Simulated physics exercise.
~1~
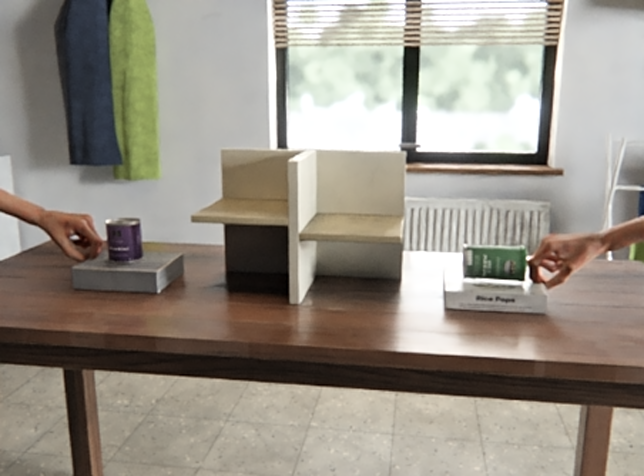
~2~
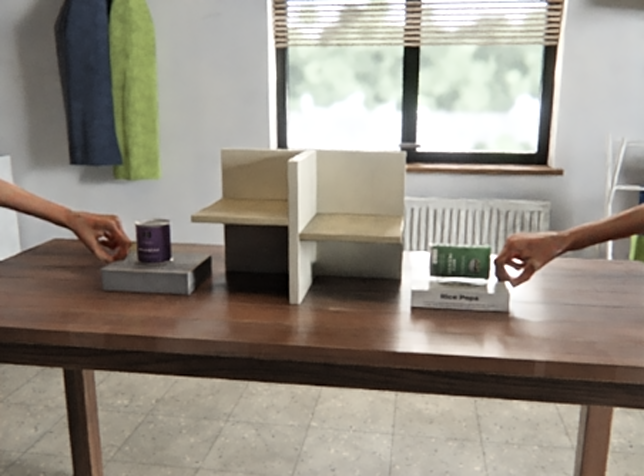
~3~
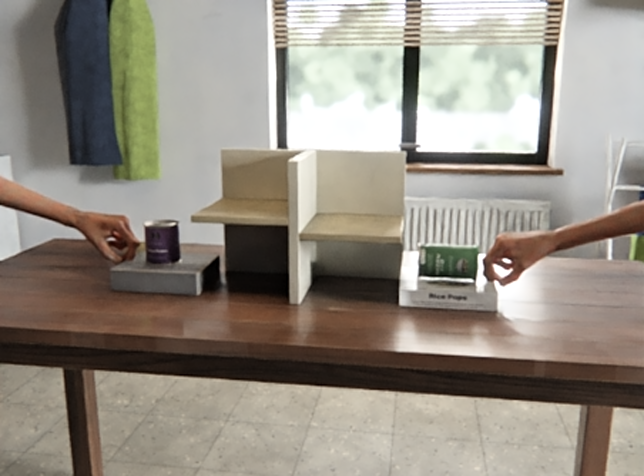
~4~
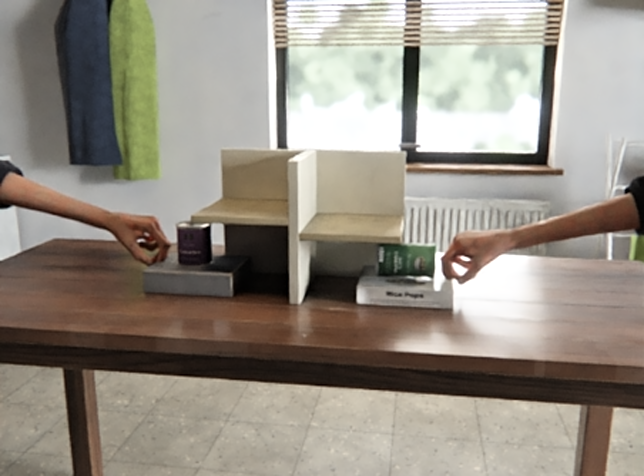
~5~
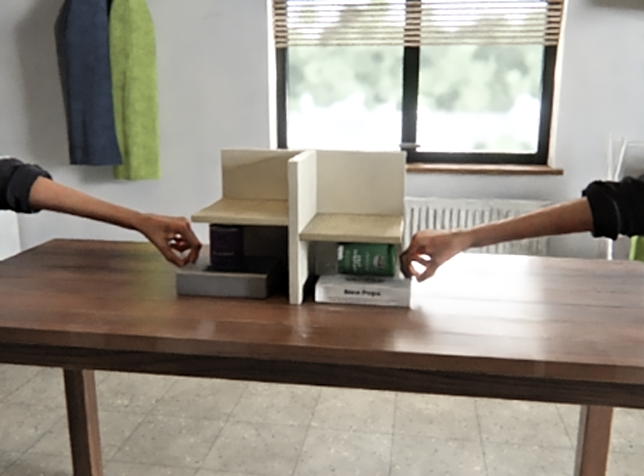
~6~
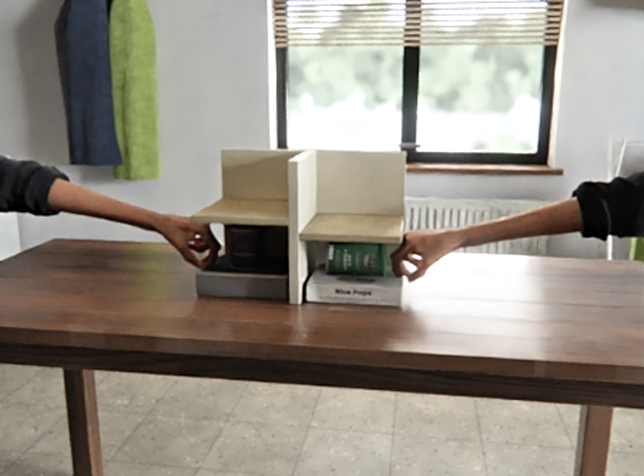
On a wooden table, two hands sliding a purple pot and green tin on flat bases inward until both sit beneath shelves.
